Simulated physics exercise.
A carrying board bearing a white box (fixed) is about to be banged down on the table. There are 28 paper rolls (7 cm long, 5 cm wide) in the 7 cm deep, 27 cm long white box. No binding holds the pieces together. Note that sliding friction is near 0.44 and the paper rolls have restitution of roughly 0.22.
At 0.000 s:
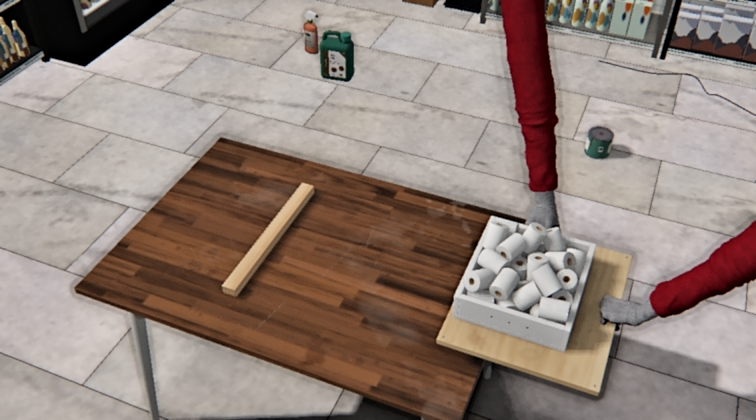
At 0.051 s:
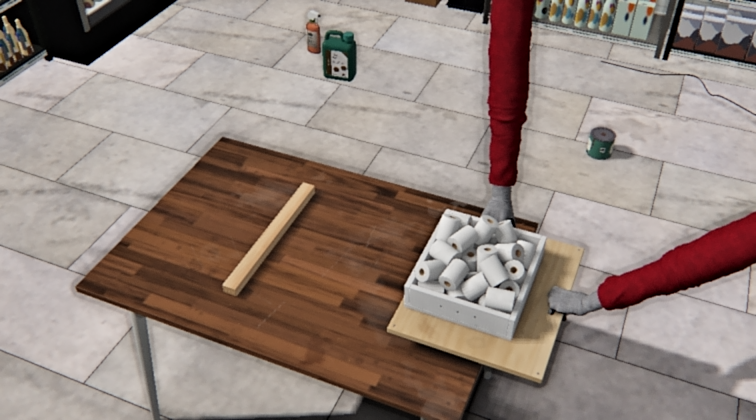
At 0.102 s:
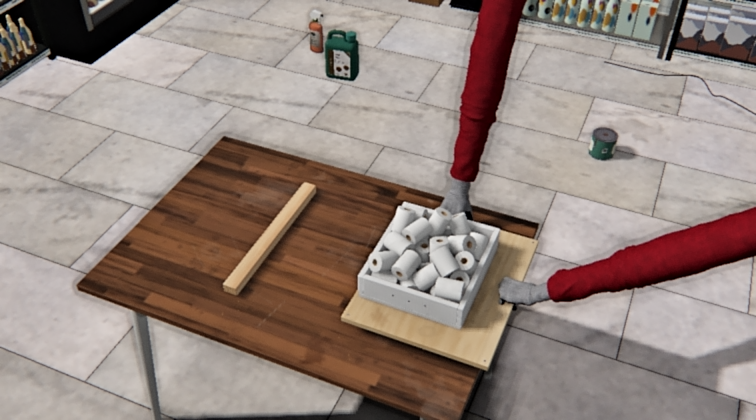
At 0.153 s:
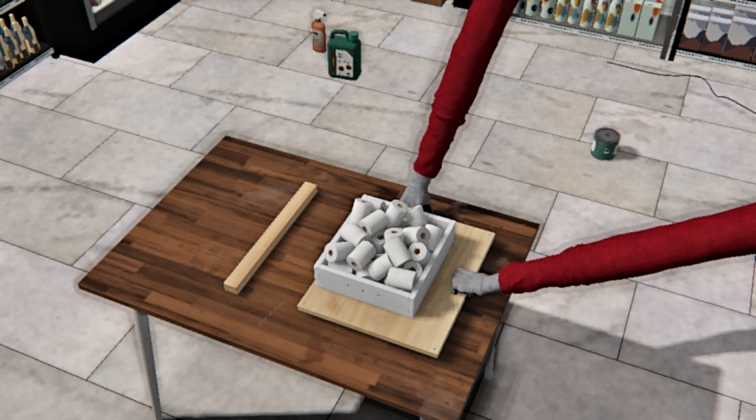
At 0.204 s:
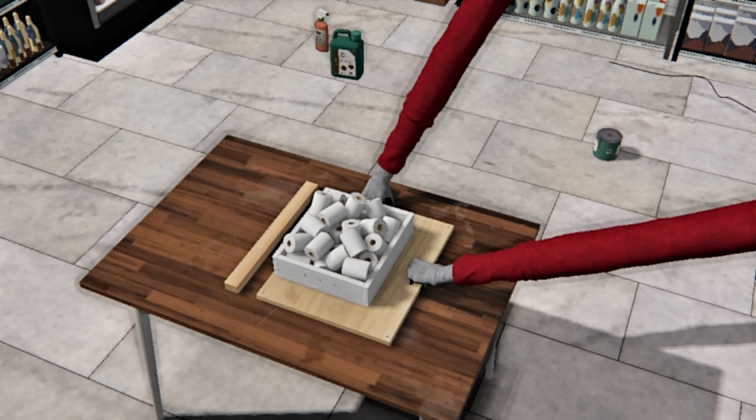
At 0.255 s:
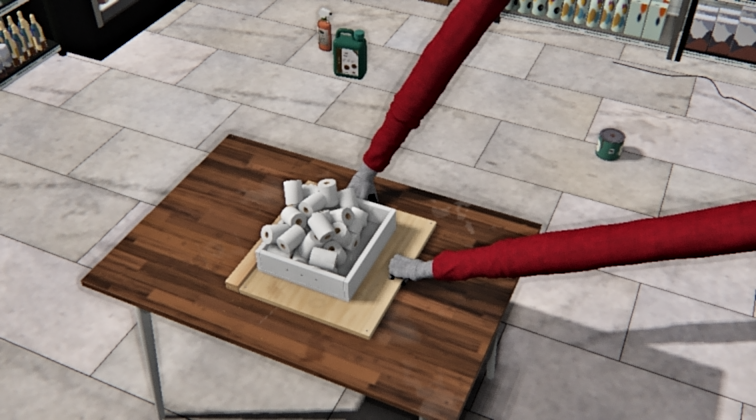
A board carrying a white box of paper rolls moves left over a wooden table, guided by two red-sleeved arms with gray gloves, and comes down by a wooden strip as the rolls shift toward the box's left side.
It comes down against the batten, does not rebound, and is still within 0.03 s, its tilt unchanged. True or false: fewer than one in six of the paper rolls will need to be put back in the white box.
False.
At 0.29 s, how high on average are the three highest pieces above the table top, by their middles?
I'd put it close to 18 cm.
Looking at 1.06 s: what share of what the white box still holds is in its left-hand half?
Roughly 60%.
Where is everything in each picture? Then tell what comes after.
In the first frame (each is followed by its nearest rim corner in this view; the camera moves round a little), white box, (565, 328); 60 cm from landing; none out.
White box, (510, 317); 47 cm from landing, in the second frame.
White box, (459, 306); 33 cm from landing, in the third frame.
White box, (410, 295); 20 cm from landing, in the fourth frame.
White box, (364, 285); 6 cm from landing, in the fifth frame.
White box, (345, 280); landed; none out, in the sixth frame.
After 0.29 s, white box 27 in, 1 out.
After 0.41 s, white box 24 in, 4 out.
After 0.63 s, white box 20 in, 8 out.
Outcome (at 1.06 s), white box 20 in, 8 out. Asked share, 8 of 28, 29 per cent.
